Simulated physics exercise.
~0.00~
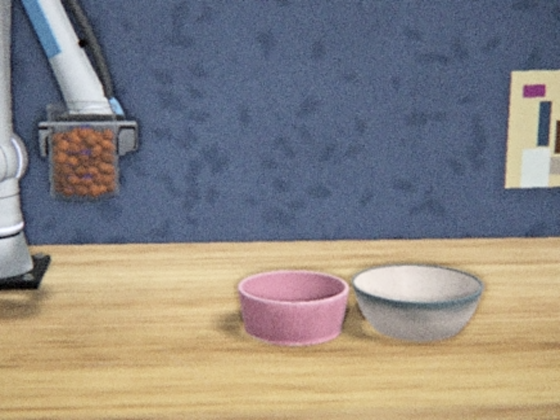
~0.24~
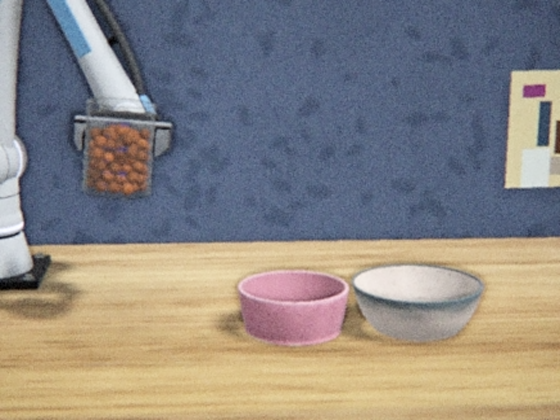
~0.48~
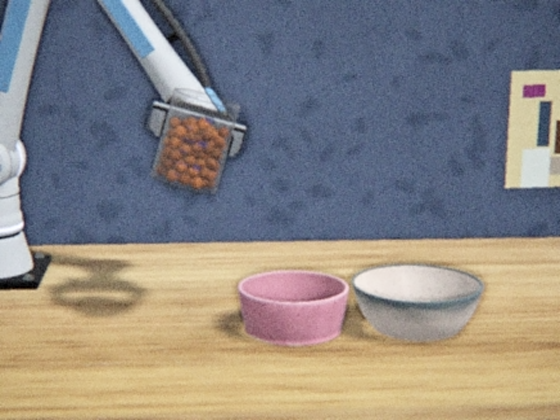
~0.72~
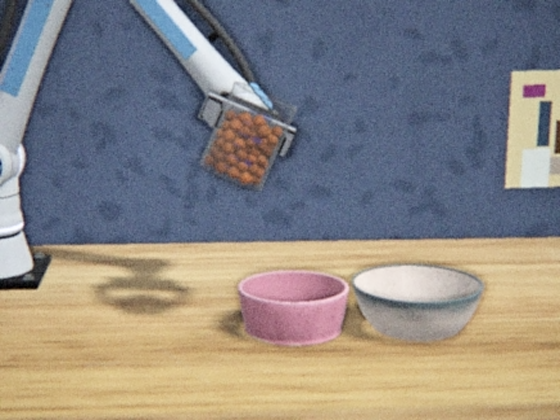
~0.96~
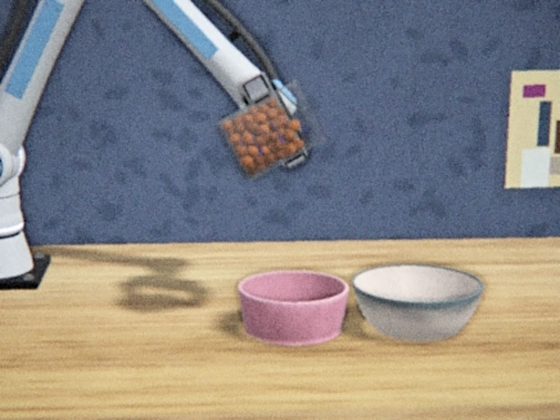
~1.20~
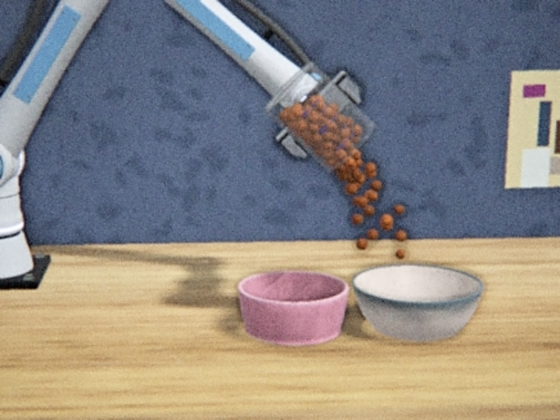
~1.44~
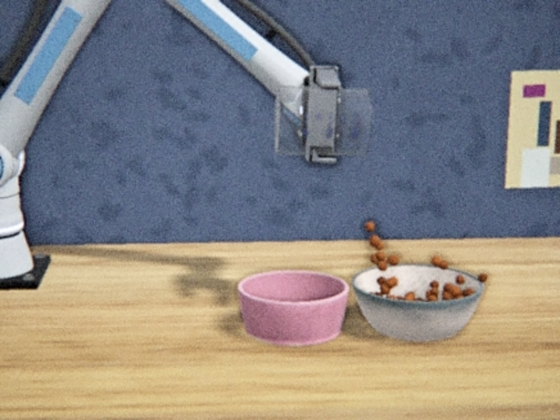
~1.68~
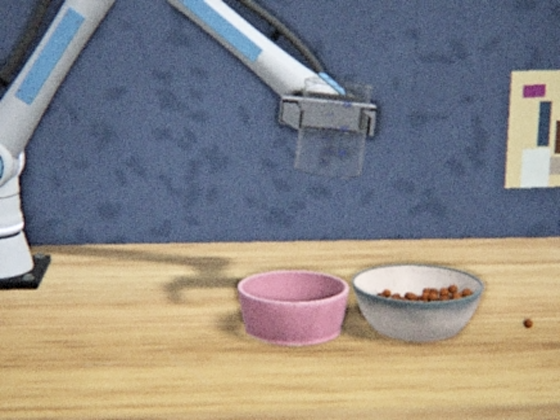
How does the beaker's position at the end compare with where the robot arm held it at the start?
It starts at the left, close to the robot's base and well to the left of both bowls. By the end it is held farther right and above the bowls, roughly over the area where the pink and pale bowls meet.
